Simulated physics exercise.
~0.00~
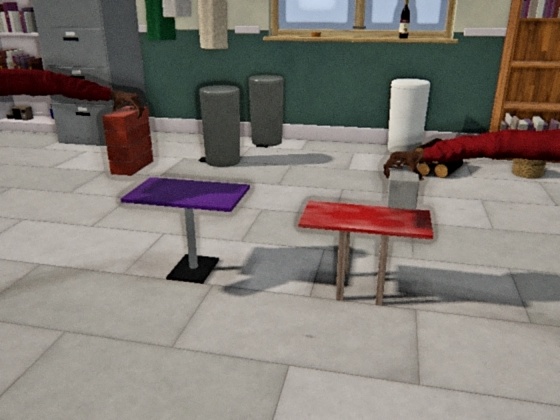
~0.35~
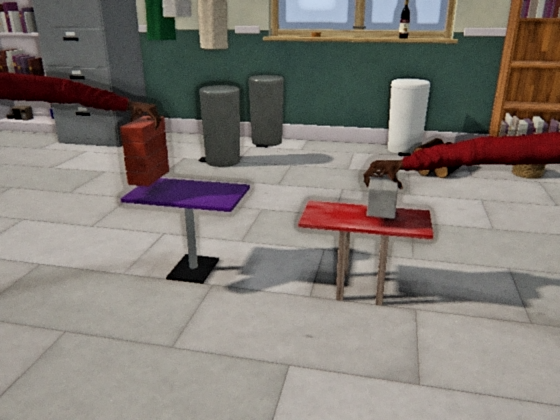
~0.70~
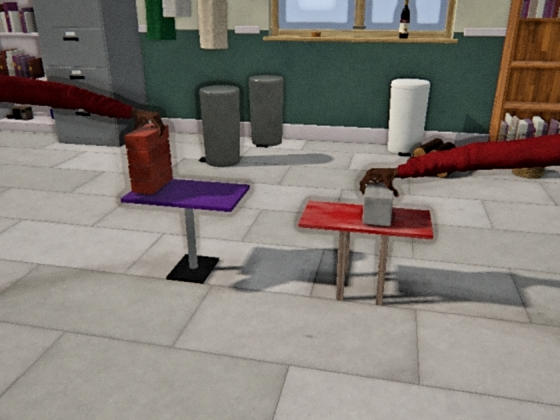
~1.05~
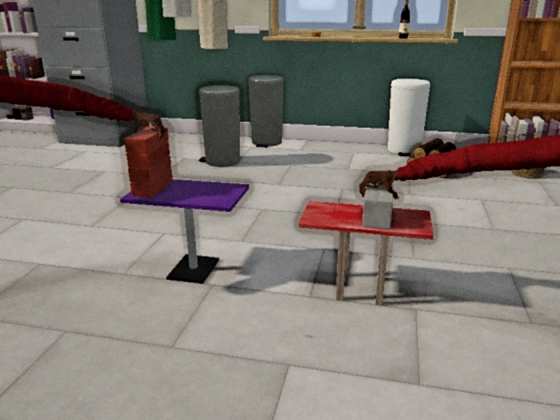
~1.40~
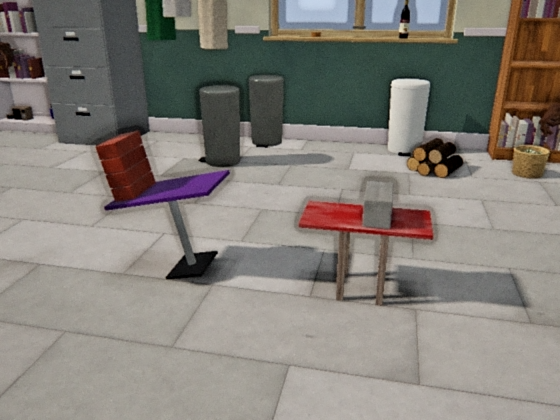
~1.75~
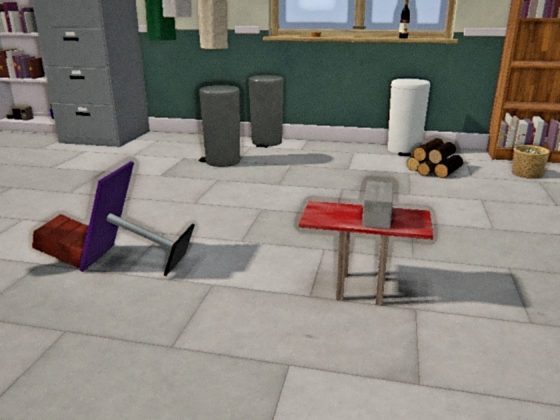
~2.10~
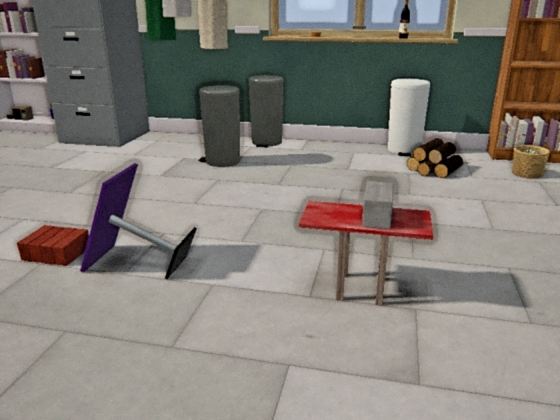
At the start, two red-sleeved arms reach in from either side of a tiled room, holding a stack of red bricks near a small purple table and a gray slab near a small red one. The hands lower their loads, the bricks onto the left edge of the purple top and the slab onto the red top. Both hands then let go and withdraw. The purple table tips to the left, carrying the bricks with it, and topples over. The bricks end up on the floor beside the overturned table, while the red table stands steady with the slab still on it.
